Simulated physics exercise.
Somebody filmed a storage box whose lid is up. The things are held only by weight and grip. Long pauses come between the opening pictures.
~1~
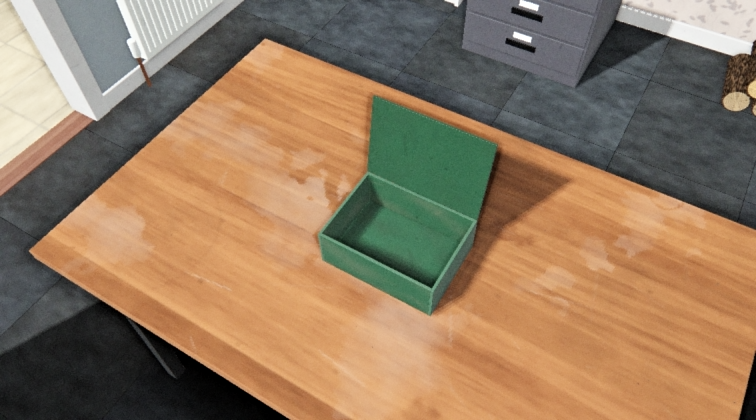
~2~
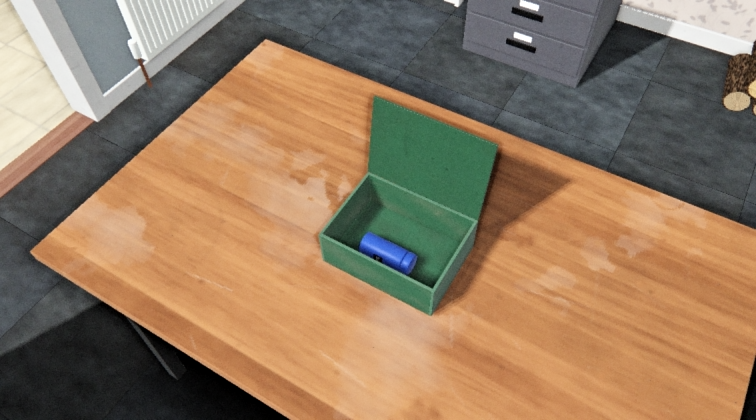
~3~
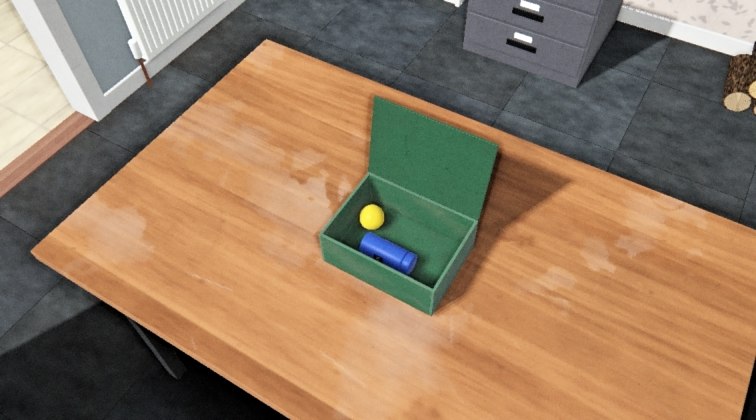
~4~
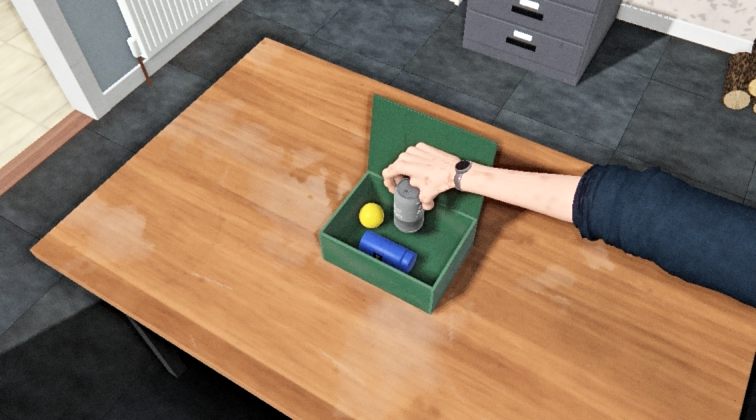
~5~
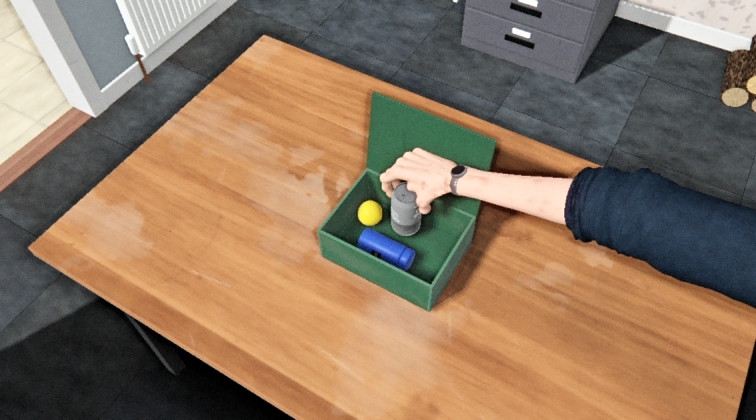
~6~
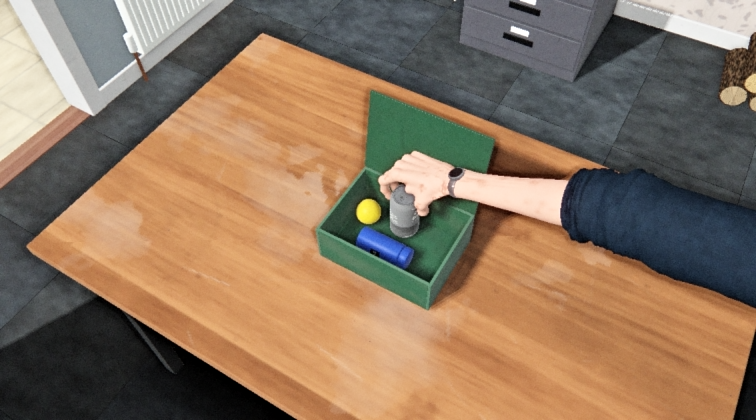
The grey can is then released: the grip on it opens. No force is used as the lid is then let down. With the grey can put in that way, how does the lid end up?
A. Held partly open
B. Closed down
A.
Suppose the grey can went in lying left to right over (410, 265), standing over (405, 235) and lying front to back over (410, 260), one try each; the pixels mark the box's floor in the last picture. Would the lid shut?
In order: The lid fits down, then gets blocked, then gets blocked.
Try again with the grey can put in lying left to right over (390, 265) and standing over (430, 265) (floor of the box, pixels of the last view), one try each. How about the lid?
On the first try the lid goes all the way down, and on the second it stays partly open.
Then, 1.10 s after the last picture, lid starting down.
Then, 1.50 s after the last picture, lid 66° above the rim.
Then, 1.90 s after the last picture, lid 45° above the rim; grey can slid a little near (401, 218).
At rest, lid 41° above the rim; all 3 in place. Seen from the same camera at the end, grey can near (400, 220).
